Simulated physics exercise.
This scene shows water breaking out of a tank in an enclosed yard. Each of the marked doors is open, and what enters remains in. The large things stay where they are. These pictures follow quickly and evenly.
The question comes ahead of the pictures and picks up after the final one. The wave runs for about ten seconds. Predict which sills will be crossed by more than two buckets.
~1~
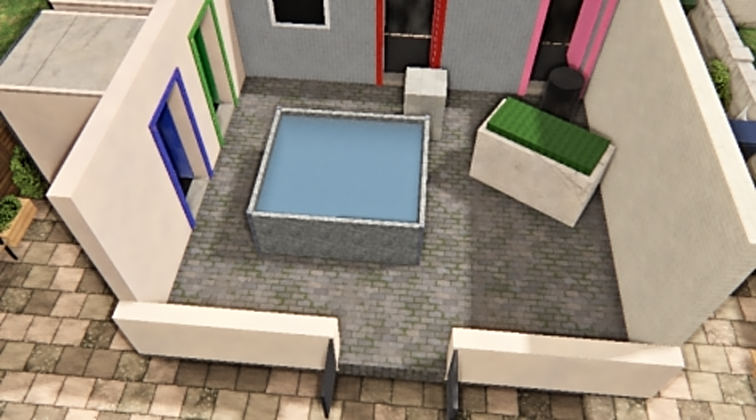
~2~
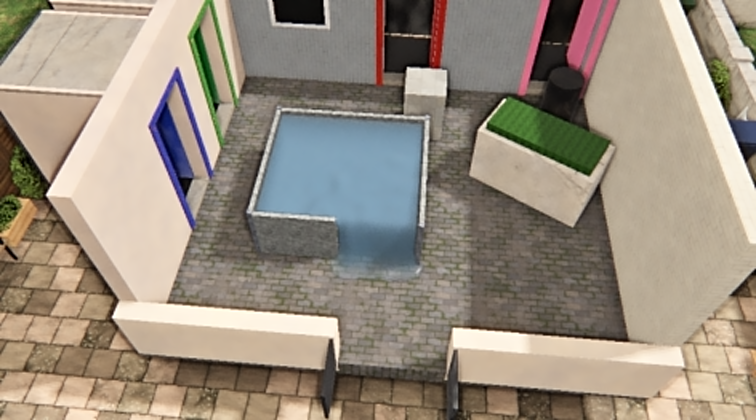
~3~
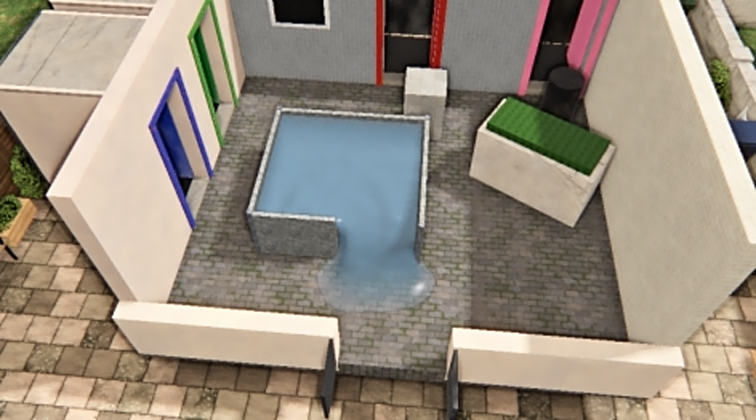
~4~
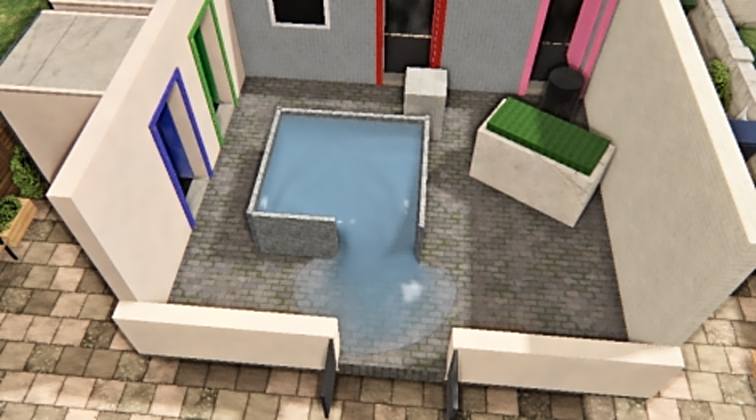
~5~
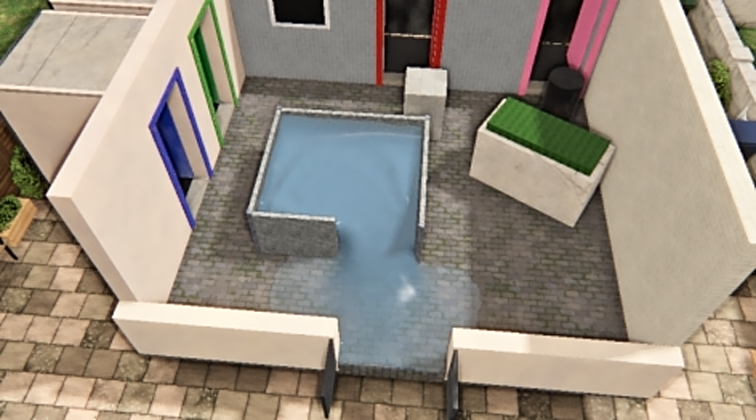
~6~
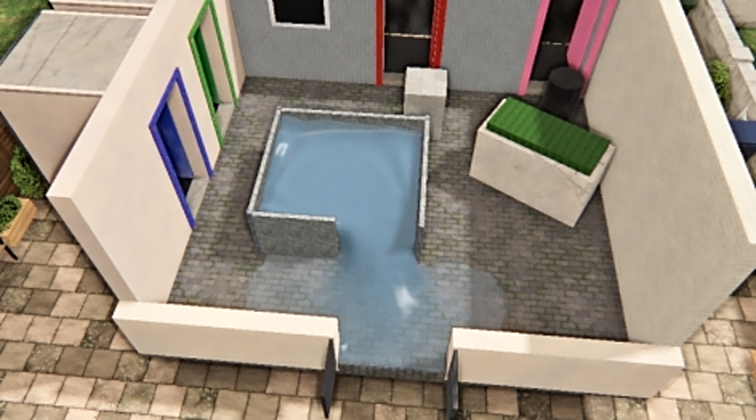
The blue door will not be; the pink door will not be; the red door will not be; the green door will not be.
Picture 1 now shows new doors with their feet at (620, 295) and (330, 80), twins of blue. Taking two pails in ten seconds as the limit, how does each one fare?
Taking them in order, one overshoots and the other undershoots.
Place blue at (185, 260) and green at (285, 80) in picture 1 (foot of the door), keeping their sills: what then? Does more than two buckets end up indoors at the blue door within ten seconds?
Here, blue overshoots.
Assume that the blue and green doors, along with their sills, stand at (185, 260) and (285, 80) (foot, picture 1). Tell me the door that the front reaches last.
Go with the red-painted one.
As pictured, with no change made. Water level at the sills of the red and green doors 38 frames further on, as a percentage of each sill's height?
Readings, in sequence: 10 percent and 50 percent.
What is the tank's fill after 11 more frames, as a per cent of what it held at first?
About 54 per cent.
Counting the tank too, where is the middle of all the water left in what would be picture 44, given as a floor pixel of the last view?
I'd put my finger on (373, 221).
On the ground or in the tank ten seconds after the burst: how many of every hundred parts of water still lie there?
I make it around 42 per cent.
A moment on, water covers 20 % of the floor; the blue door not reached, the pink door not reached, the red door not reached, the green door not reached.
Next, water covers 30 % of the floor; the blue door wet at the sill, nothing in, the pink door not reached, the red door not reached, the green door not reached.
Then, water covers 50 % of the floor; the blue door wet at the sill, nothing in, the pink door not reached, the red door not reached, the green door wet at the sill, nothing in.
Later, water covers 75 % of the floor; the blue door wet at the sill, nothing in, the pink door wet at the sill, nothing in, the red door wet at the sill, nothing in, the green door wet at the sill, nothing in.
In the end, water covers 95 % of the floor; the blue door wet at the sill, nothing in, the pink door wet at the sill, nothing in, the red door wet at the sill, nothing in, the green door wet at the sill, nothing in.
